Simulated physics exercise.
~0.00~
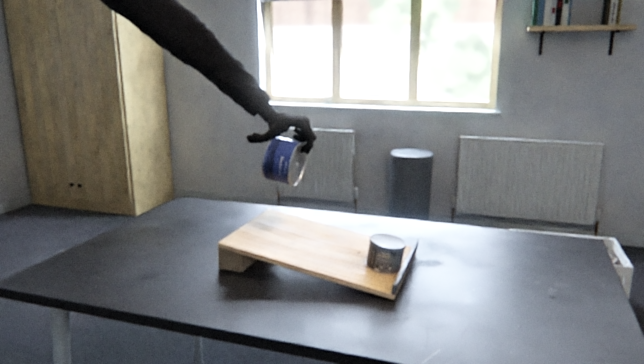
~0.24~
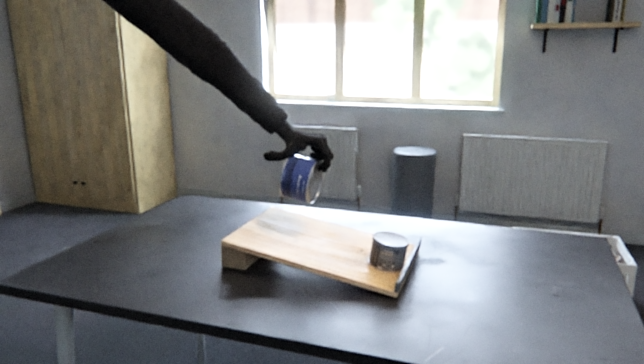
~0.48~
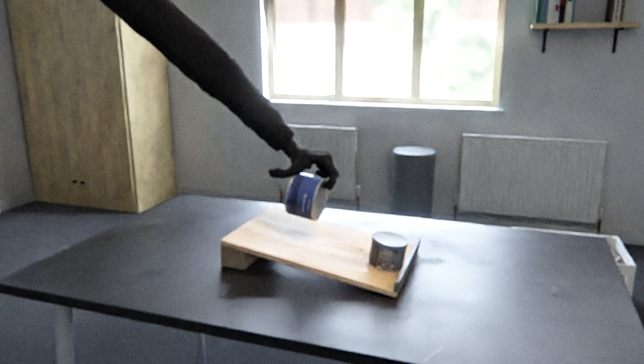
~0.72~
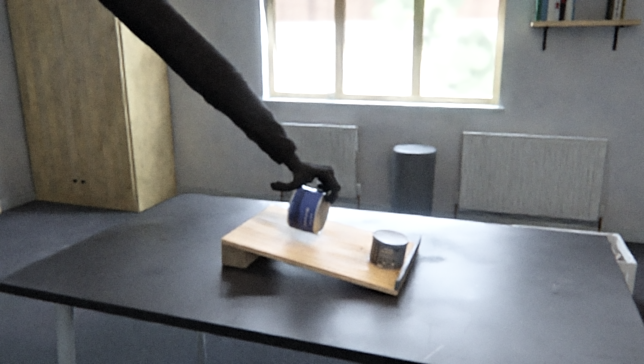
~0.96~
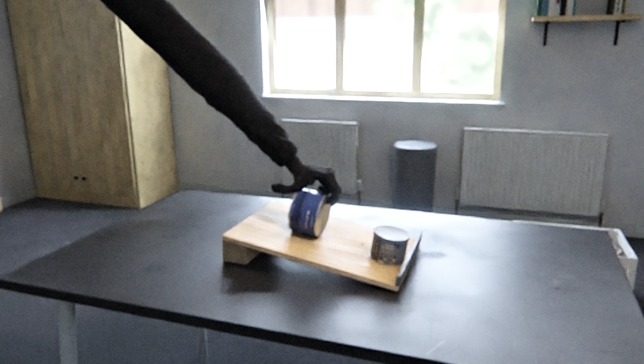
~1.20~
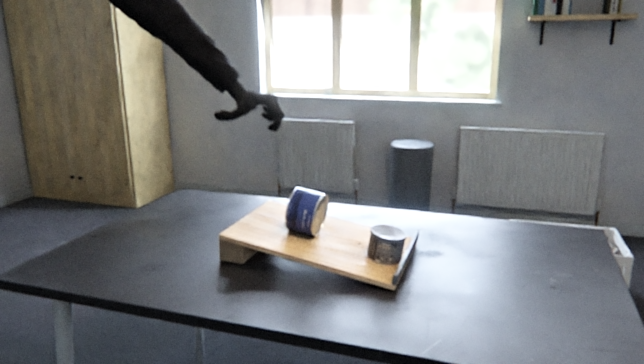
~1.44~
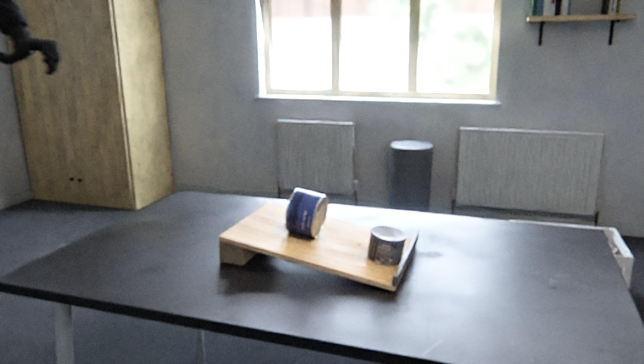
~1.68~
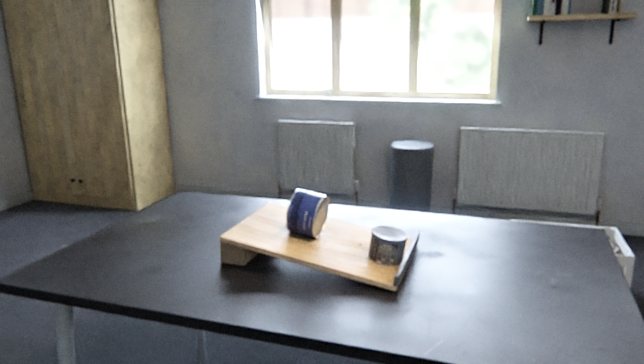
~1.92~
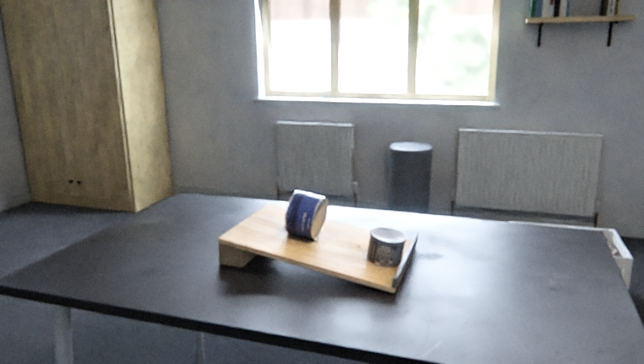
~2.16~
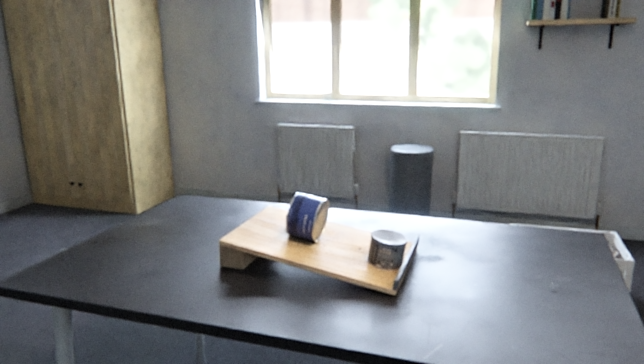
In a room with a bright window, two radiators and a tall wooden cupboard on the left, a slightly swaying view looks across a dark table. A light wooden board slopes down to the right on the tabletop, with a grey tub near its lower end. A dark-gloved hand reaches in from the upper left, carrying a blue tub right and down toward the board. It sets the tub on the slope, left of the grey one, then lets go and draws back out to the left. The blue tub stays where it is put, and both tubs remain unmoved.
